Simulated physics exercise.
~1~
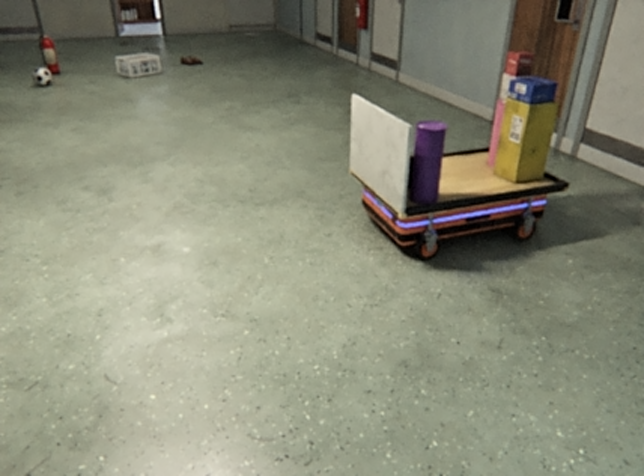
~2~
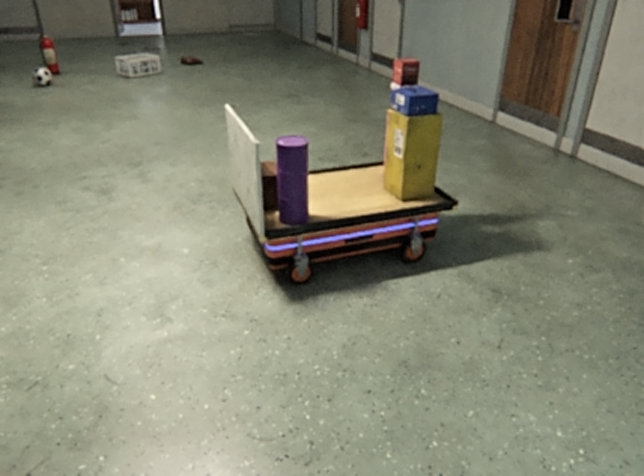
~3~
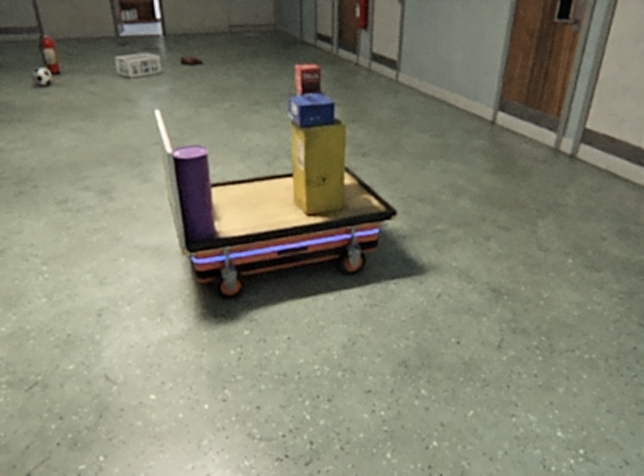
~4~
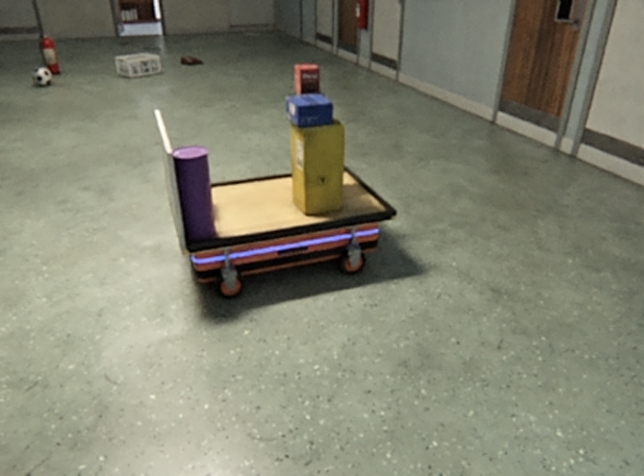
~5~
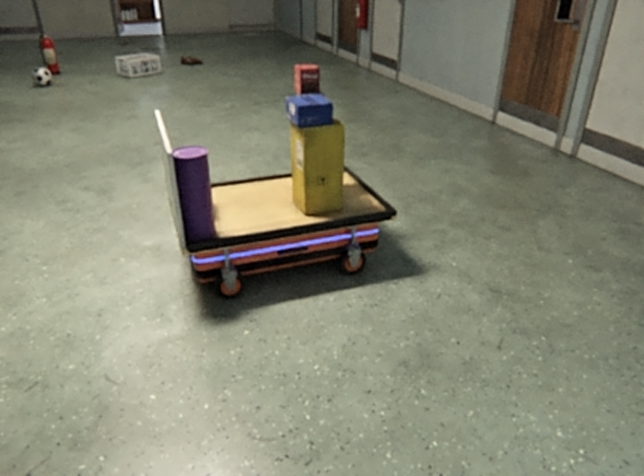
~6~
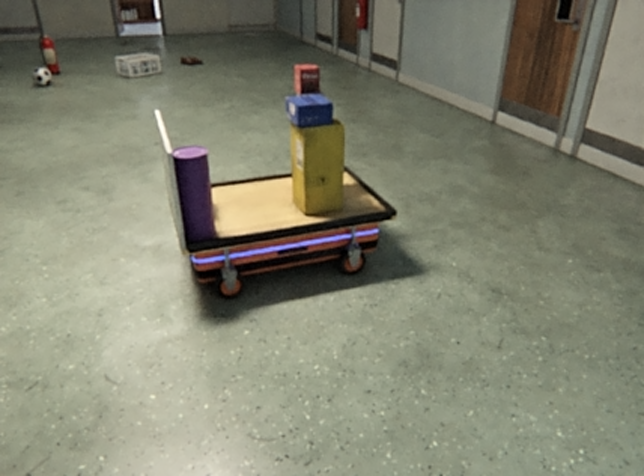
The clip shows a flat cart with an upright board at one end, carrying a purple canister, a yellow box and other items, rolling left across a corridor floor and then stopping, where it stays still with the canister and yellow box upright on its deck.
